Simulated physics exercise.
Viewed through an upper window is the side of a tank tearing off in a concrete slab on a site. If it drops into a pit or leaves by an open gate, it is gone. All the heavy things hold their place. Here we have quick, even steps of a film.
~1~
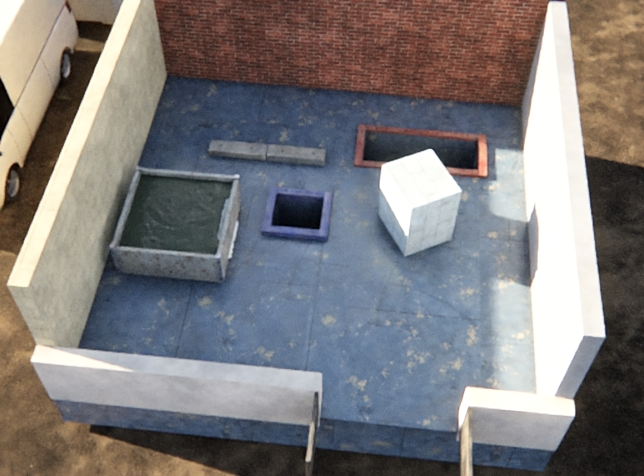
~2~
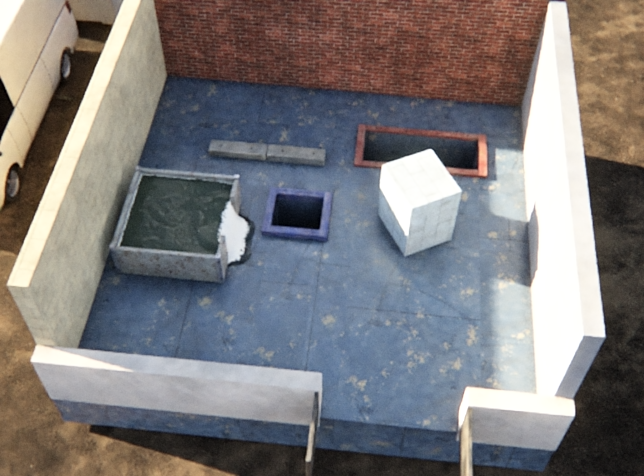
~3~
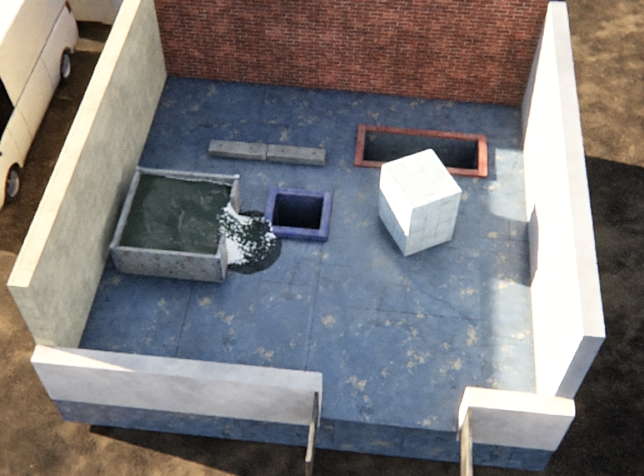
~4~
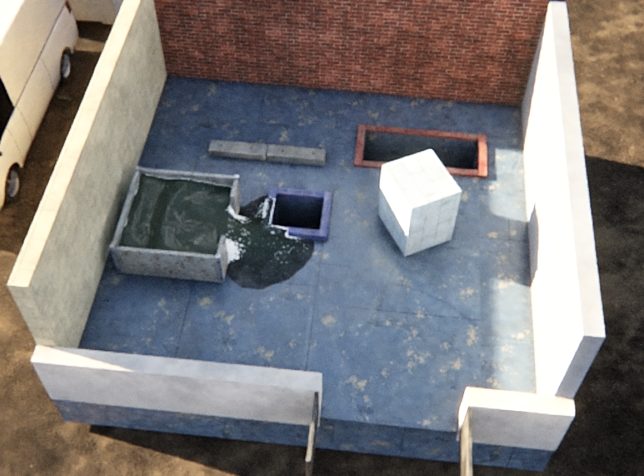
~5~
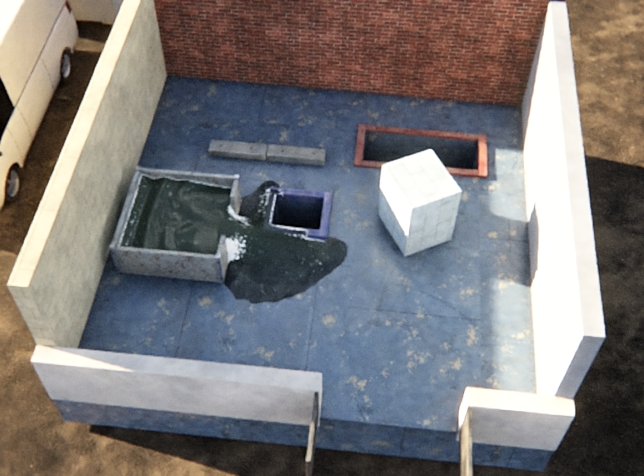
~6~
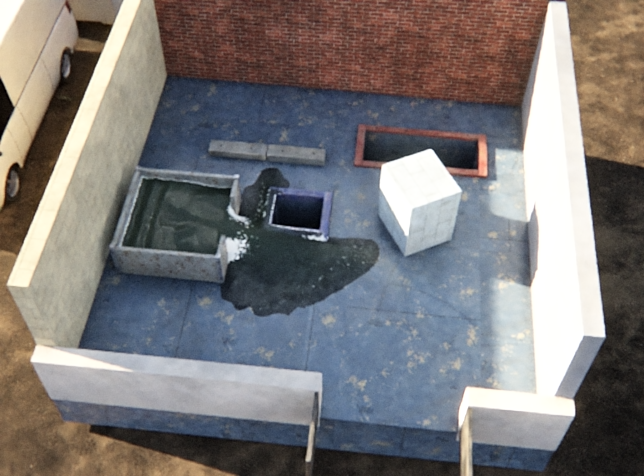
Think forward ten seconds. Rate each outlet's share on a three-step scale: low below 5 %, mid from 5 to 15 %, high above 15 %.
Scale: Gate - high, blue pit - mid, red pit - low.
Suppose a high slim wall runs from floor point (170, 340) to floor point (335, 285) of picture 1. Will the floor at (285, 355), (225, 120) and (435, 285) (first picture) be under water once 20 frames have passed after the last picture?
Result, listed order: Spot 1 kept clear of the flood, spot 2 kept clear of the flood, spot 3 reached by the flood.
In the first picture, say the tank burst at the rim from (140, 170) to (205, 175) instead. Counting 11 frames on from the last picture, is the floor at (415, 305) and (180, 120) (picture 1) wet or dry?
Taking them in order, I'd say not reached and then swamped.
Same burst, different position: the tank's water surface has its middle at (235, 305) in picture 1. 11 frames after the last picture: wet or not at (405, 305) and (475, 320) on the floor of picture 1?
In the order given, swamped and swamped.
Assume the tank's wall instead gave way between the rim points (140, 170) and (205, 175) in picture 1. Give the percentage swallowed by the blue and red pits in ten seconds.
Near enough: Blue 0 percent, red 14 percent.
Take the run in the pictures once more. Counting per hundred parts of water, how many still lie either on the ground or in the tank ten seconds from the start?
Some 70 parts in a hundred have not run off.
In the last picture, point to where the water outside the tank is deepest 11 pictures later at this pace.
Roughly (261, 232).
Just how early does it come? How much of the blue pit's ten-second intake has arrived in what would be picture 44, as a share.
Near 100 %, I'd say.
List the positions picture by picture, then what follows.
The first frame shows still water in the water tank at (177, 215).
In the second frame, the front is at (243, 221), out from the gap at (228, 232).
In the third frame, water pours out at (228, 233) and has run to (272, 255).
In the fourth frame, water pours out at (228, 233) and has run to (305, 255).
In the fifth frame, the front is at (336, 261), out from the gap at (228, 233).
In the sixth frame, the front is at (369, 261), out from the gap at (228, 233).
A moment on, water covers 20 % of the floor; the gate 0 %, the blue pit 5 %, the red pit 0 %.
Next, water covers 30 % of the floor; the gate 0 %, the blue pit 8 %, the red pit 0 %.
Then, water covers 40 % of the floor; the gate 3 %, the blue pit 10 %, the red pit 0 %.
Later, water covers 50 % of the floor; the gate 10 %, the blue pit 11 %, the red pit 0 %.
In the end, water covers 55 % of the floor; the gate 19 %, the blue pit 11 %, the red pit 0 %.
